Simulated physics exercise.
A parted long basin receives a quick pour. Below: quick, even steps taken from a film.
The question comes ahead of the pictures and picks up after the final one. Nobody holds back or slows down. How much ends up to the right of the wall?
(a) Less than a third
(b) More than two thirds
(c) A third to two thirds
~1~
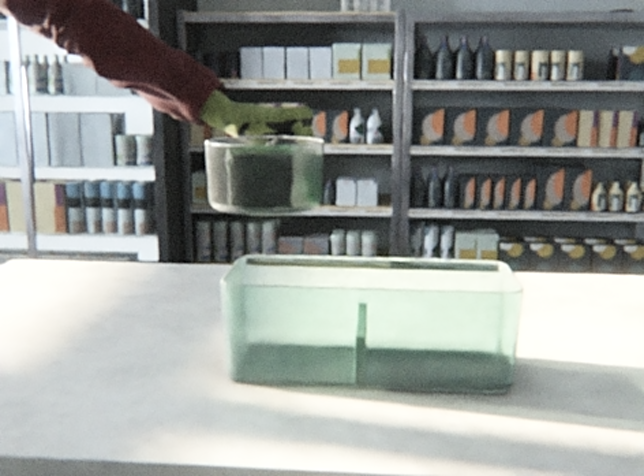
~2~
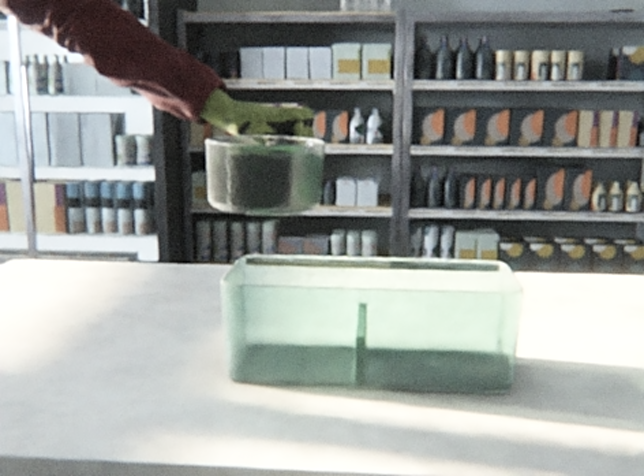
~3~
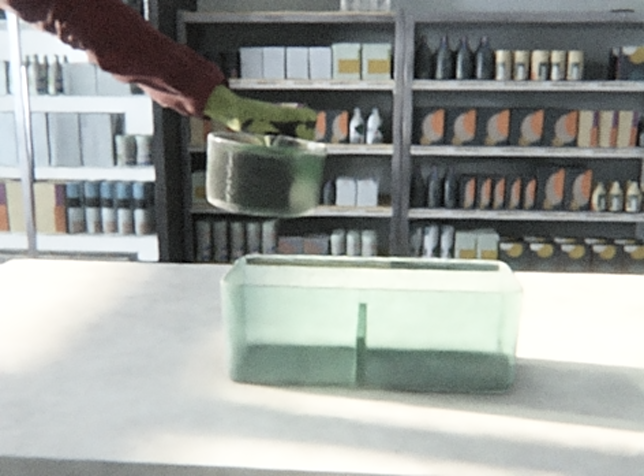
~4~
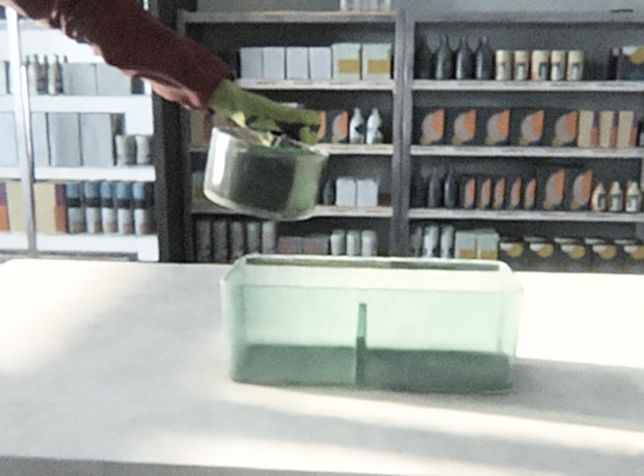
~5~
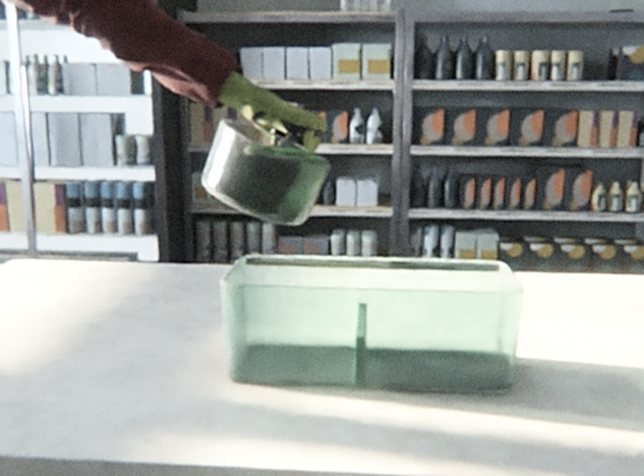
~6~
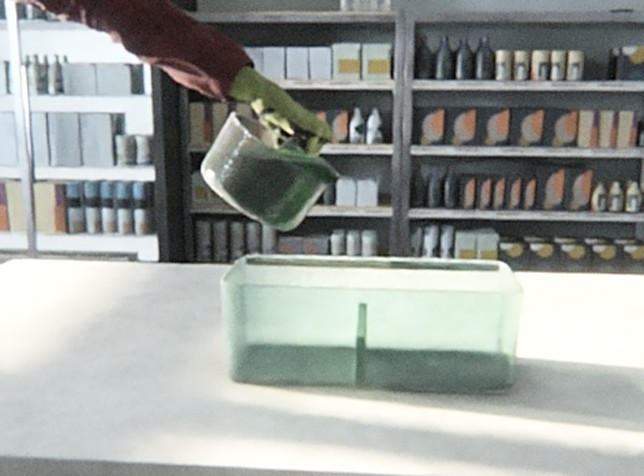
c, A third to two thirds.
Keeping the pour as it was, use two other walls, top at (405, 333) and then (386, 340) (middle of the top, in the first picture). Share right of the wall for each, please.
Roughly 10 % and then 30 %.
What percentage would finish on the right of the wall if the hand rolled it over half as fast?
It comes to around 65 per cent.
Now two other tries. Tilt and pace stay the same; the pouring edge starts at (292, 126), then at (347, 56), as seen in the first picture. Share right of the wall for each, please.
Try one: 10 %; try two: 90 %.
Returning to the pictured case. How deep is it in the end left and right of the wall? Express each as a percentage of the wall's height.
The left reads 40 in a hundred and the right 30 in a hundred.
A moment on, the saucepan is tipped on its side and 27 per cent is still to pour, 8 is left of the wall and 30 right of it.
Next, the saucepan is tipped right over and 5 per cent is still to pour, 40 is left of the wall and 49 right of it.
Then the saucepan is tipped right over and 0 per cent is still to pour, 47 is left of the wall and 50 right of it.
Later the saucepan is tipped right over and 0 per cent is still to pour, 49 is left of the wall and 50 right of it.
At rest 49 per cent lies left of the wall, 50 right of it and 1 outside.
